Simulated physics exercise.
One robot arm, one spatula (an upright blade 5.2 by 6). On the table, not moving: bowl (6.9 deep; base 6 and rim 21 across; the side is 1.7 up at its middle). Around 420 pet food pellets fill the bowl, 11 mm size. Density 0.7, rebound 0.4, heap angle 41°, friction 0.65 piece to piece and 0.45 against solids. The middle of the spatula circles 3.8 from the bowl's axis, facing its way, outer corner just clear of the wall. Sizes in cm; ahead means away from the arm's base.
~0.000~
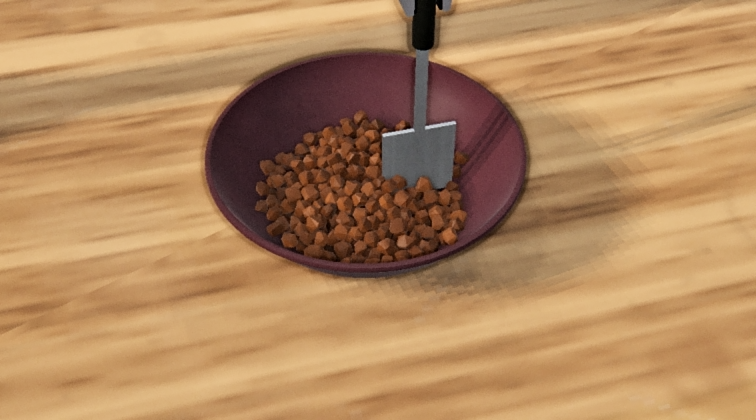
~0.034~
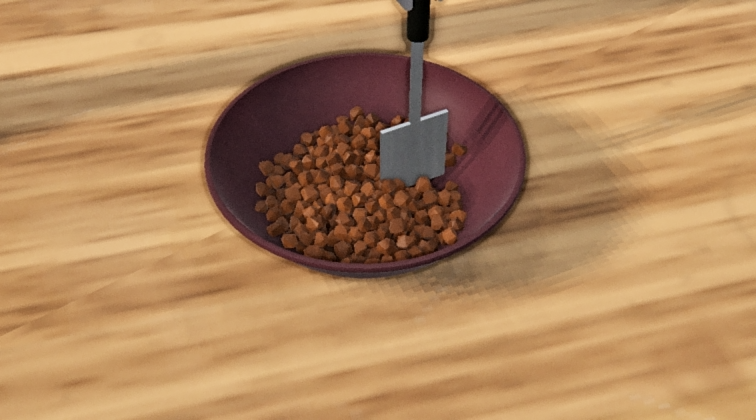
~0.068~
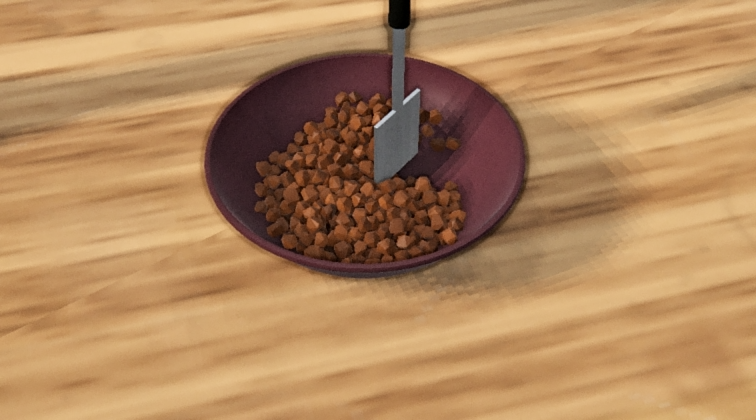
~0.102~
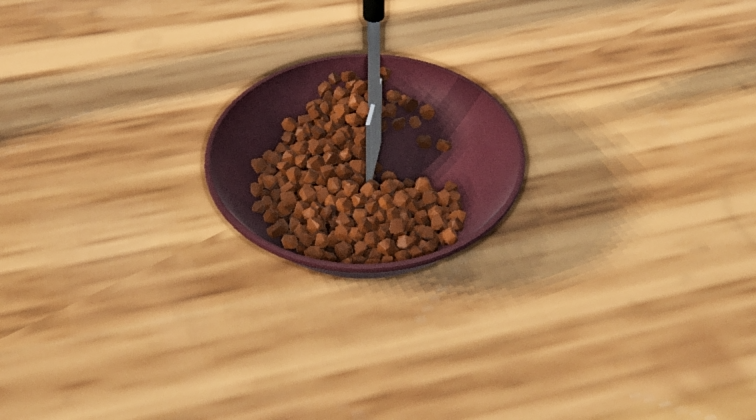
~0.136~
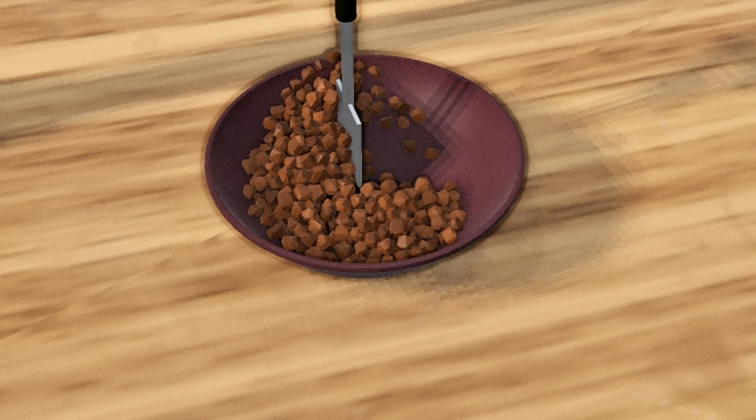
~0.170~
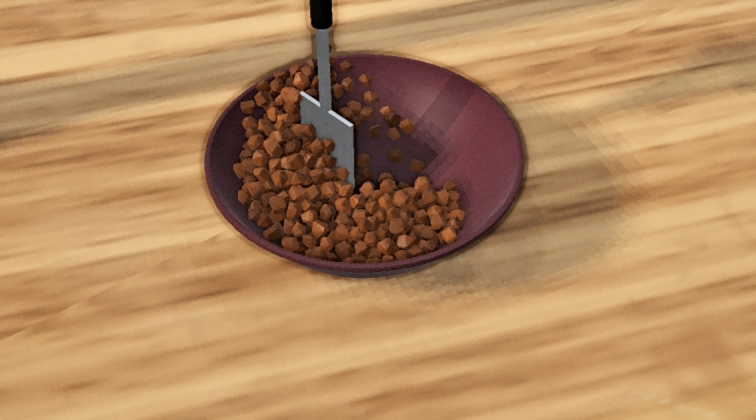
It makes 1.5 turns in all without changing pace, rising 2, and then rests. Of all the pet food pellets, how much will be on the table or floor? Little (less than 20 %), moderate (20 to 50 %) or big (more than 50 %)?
Answer: Little; less than 20 % of the pet food pellets finish on the table or floor.
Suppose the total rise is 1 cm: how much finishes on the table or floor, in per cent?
About 15 per cent.
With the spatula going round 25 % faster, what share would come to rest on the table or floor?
In that case some 20 per cent.
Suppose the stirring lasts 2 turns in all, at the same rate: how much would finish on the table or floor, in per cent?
It would be near 15 per cent.
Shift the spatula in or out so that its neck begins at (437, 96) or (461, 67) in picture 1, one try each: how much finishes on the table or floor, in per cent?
About 15 and 0 per cent.
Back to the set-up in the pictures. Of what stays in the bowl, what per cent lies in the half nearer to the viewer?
Roughly 50 per cent.
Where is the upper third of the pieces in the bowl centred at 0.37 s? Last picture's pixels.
Around (417, 216).
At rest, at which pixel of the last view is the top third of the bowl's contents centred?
At about (375, 172).
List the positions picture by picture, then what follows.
The spatula neck at (420, 112), 0° round; upper third of the load around (363, 182), from x 260 to 460, top at y 120; 424 in the bowl, in the first frame.
The spatula neck at (415, 104), 12° round; upper third of the load around (360, 176), from x 260 to 460, top at y 115, in the second frame.
The spatula neck at (398, 91), 38° round; upper third of the load around (354, 159), from x 260 to 460, top at y 90, in the third frame.
The spatula neck at (374, 84), 65° round; upper third of the load around (340, 147), from x 255 to 460, top at y 75, in the fourth frame.
The spatula neck at (348, 84), 92° round; upper third of the load around (317, 143), from x 250 to 460, top at y 55, in the fifth frame.
The spatula neck at (325, 91), 119° round; upper third of the load around (293, 149), from x 240 to 455, top at y 50; 423 in the bowl, 1 in flight or on the tool, in the sixth frame.
After 0.37 s, 281° round, highest piece 9 above the table; 400 in the bowl, 8 on the table or floor, 16 in flight or on the tool.
After 0.58 s, 83° round, highest piece 8 above the table; 381 in the bowl, 38 on the table or floor, 5 in flight or on the tool.
After 0.88 s, 180° round, highest piece 8 above the table; 379 in the bowl, 45 on the table or floor.
After 1.58 s, 180° round, highest piece 8 above the table; 379 in the bowl, 45 on the table or floor.
In the end, 379 in the bowl, 45 on the table or floor. That is 11 % on the table or floor.
